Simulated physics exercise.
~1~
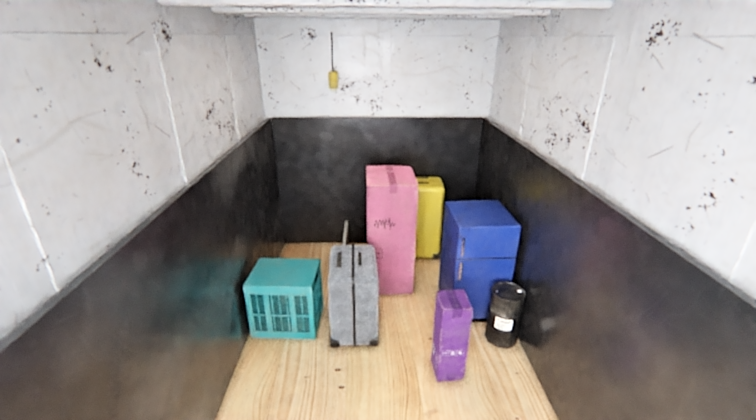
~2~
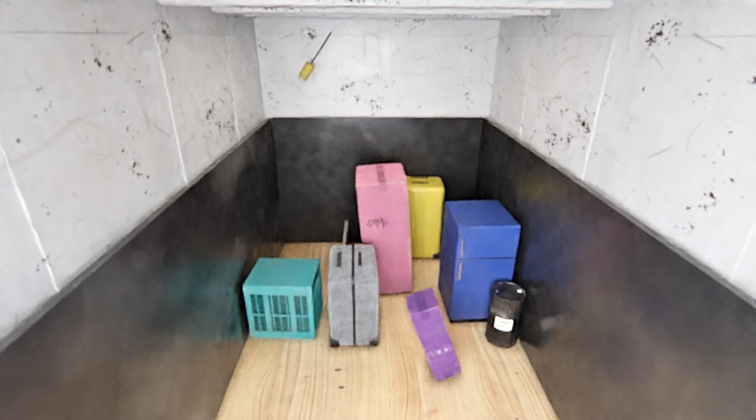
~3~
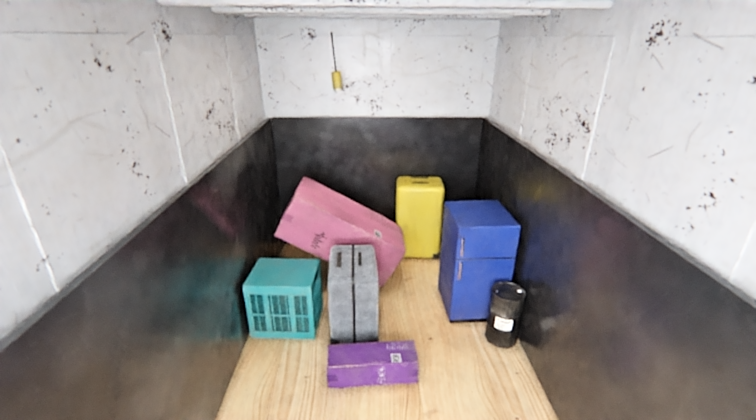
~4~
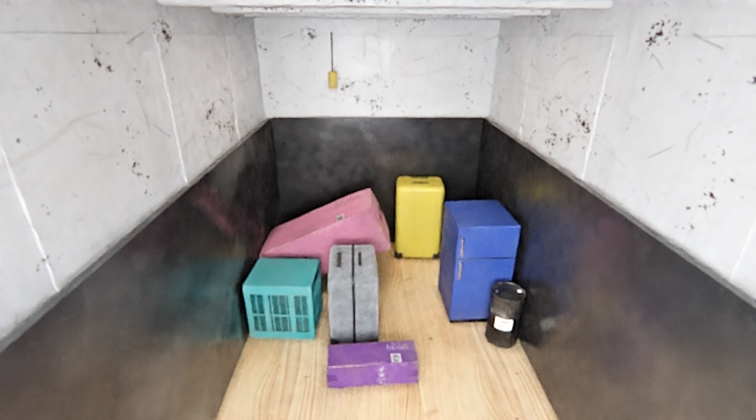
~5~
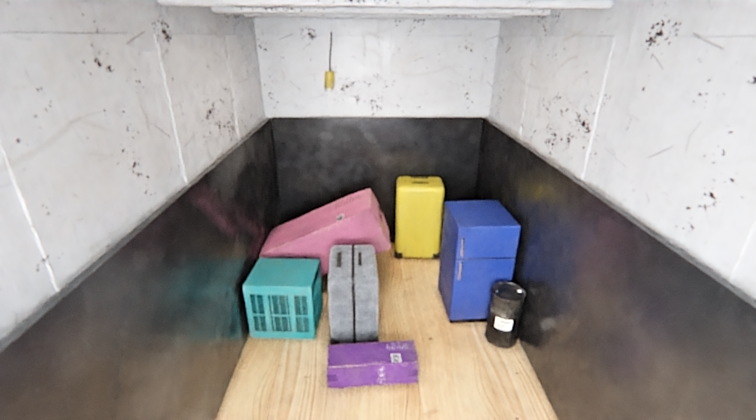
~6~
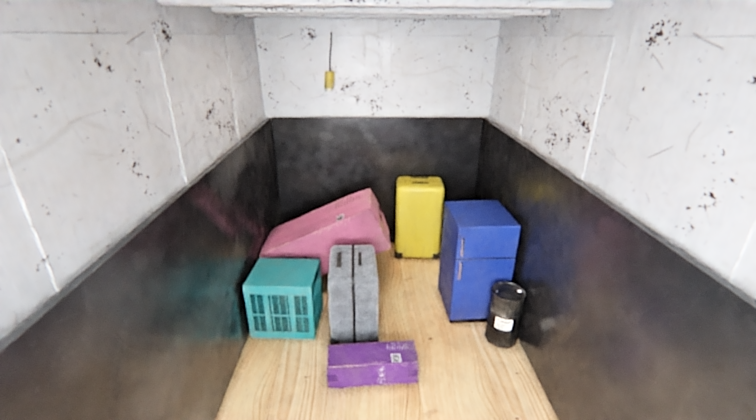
The tall pink box and small purple box topple left and end lying down.
